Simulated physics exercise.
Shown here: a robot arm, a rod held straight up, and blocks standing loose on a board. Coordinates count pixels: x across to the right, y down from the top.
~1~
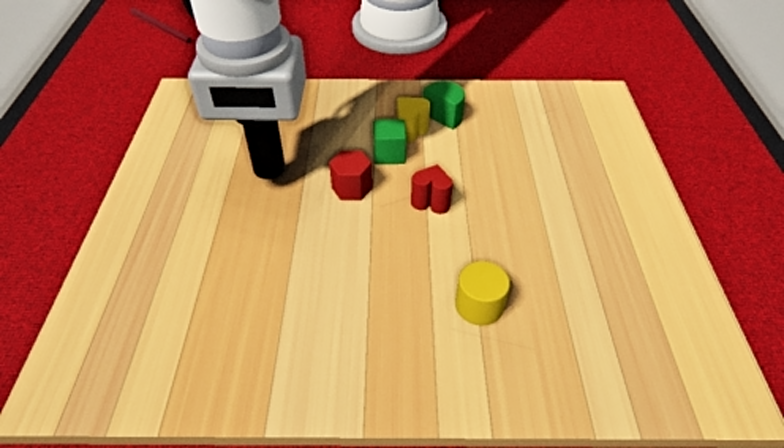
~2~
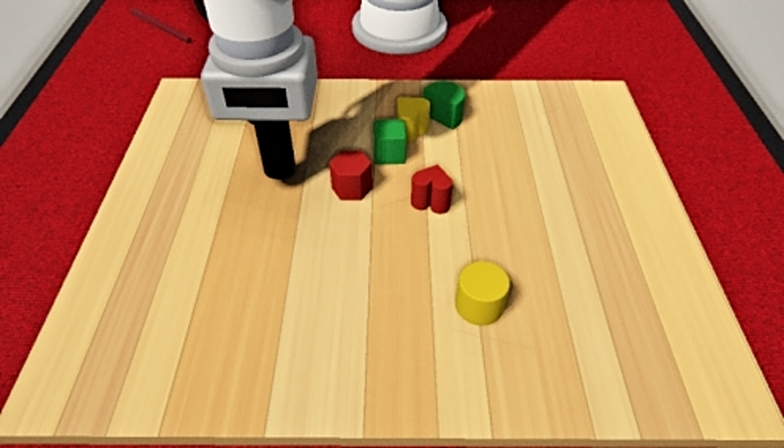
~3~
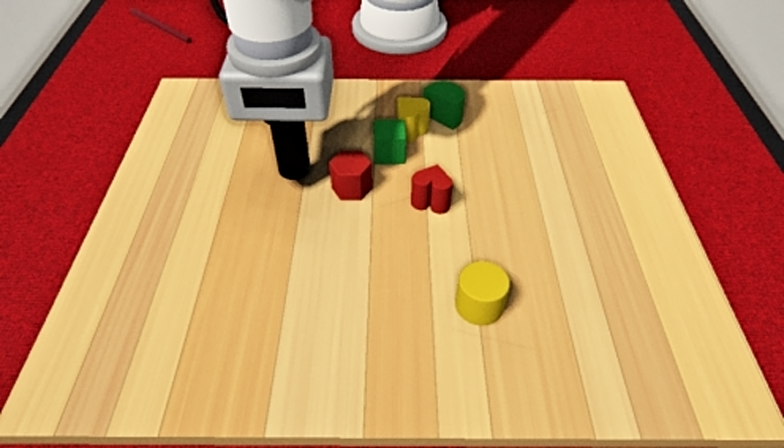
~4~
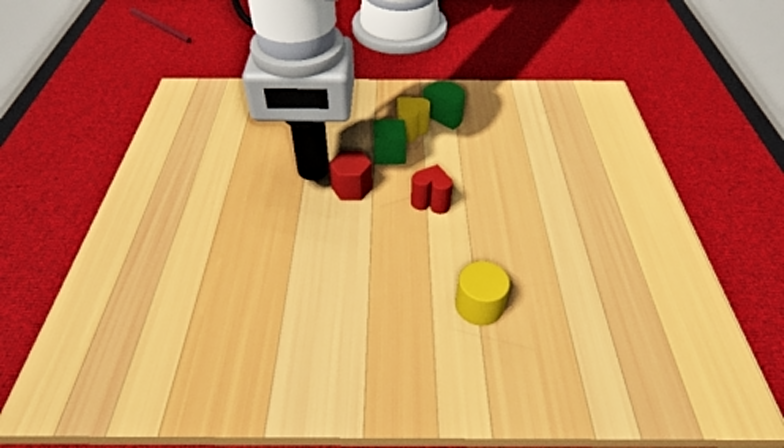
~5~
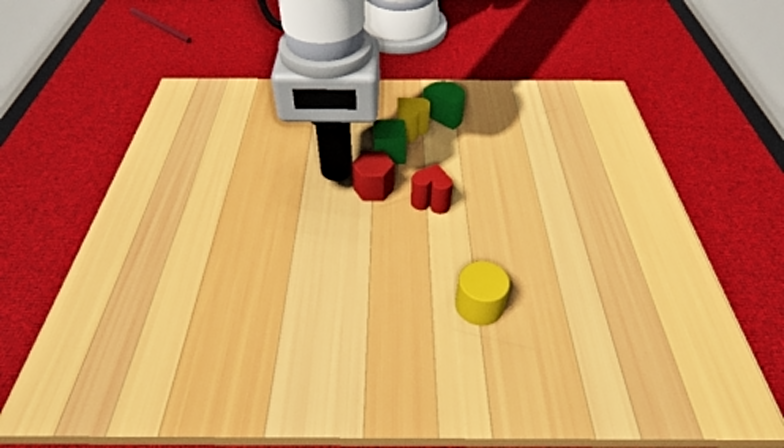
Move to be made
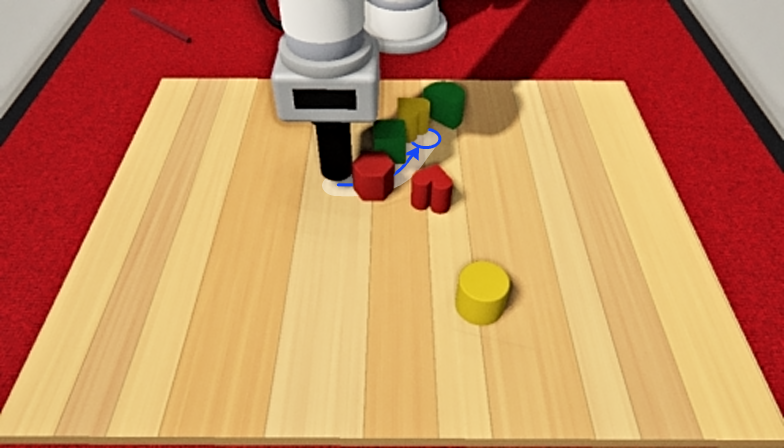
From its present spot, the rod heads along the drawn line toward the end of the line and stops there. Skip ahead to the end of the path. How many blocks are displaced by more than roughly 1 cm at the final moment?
It's going to be three or more.
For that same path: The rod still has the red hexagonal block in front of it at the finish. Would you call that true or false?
This is false.
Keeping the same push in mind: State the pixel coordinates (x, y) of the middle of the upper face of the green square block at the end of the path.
That would be at about pixel (390, 113).
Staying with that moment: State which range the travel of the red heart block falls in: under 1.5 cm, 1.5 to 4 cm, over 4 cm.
My estimate: In the 1.5 to 4 cm range.
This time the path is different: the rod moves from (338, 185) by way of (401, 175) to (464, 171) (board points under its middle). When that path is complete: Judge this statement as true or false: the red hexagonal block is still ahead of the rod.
This is false.
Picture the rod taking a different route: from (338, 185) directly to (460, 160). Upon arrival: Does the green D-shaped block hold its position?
Yes - that is the case.
The drawn path runs from (338, 185) through (380, 181) and (408, 161) to (425, 138).
On the path given first. One third of the way, rod at (380, 167); red hexagonal block at (415, 164), turned 20° clockwise; red heart block at (445, 179).
Two thirds of the way, rod at (408, 147); red hexagonal block at (427, 161), turned 55° clockwise; green square block at (392, 117), turned 40° anticlockwise; yellow heart block at (414, 101), turned 20° clockwise; red heart block at (450, 182).
At the end, rod at (426, 124); red hexagonal block at (427, 161), turned 55° clockwise; green square block at (390, 113), turned 55° anticlockwise; yellow heart block at (414, 97), turned 25° clockwise; red heart block at (450, 182).
